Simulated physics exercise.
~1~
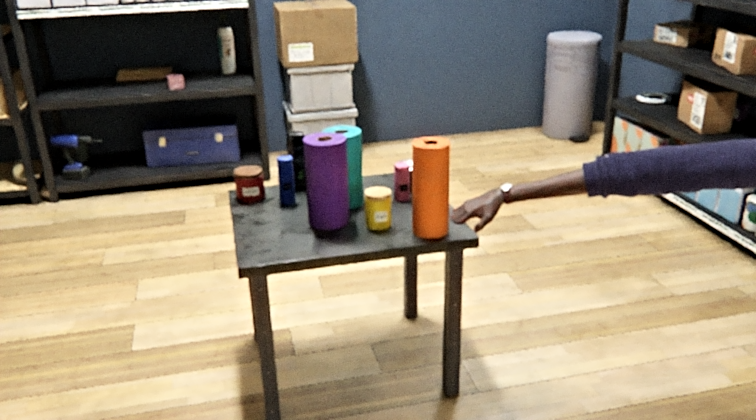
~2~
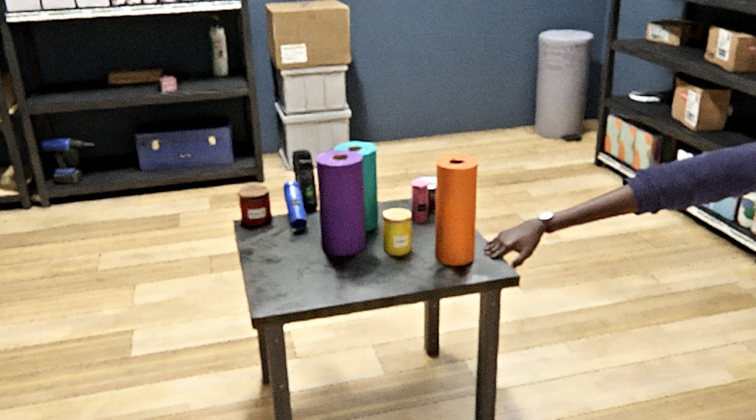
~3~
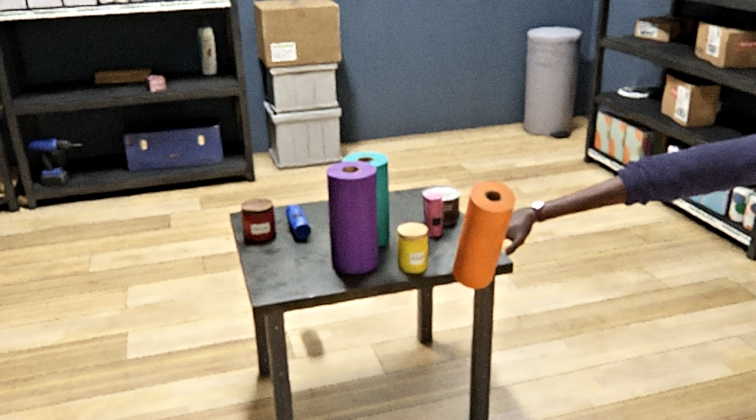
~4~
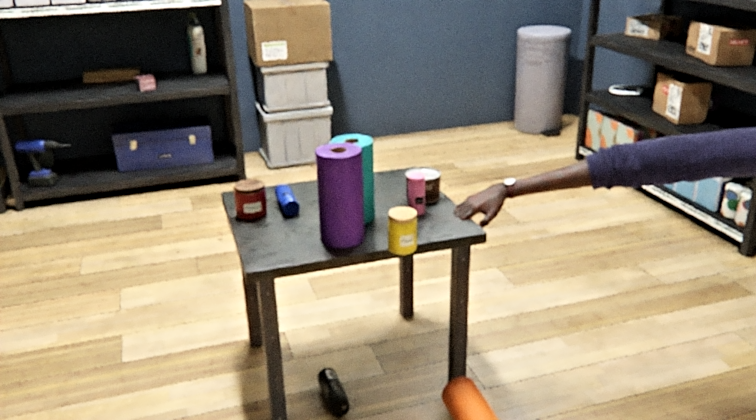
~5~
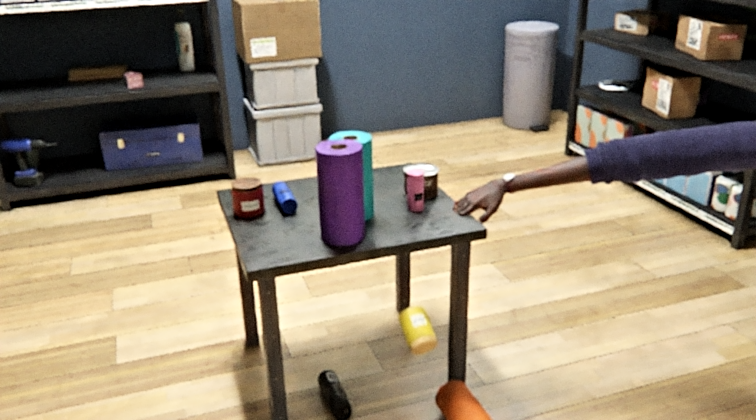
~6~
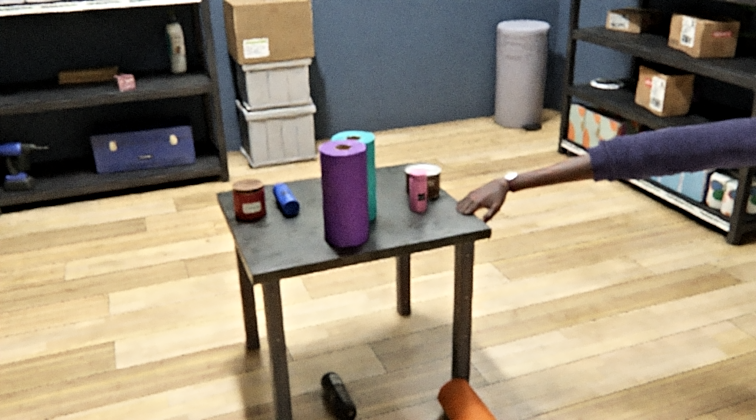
Small dark table jerking under a hand, toppling a blue container and dropping a black can, orange roll and yellow jar floorward.
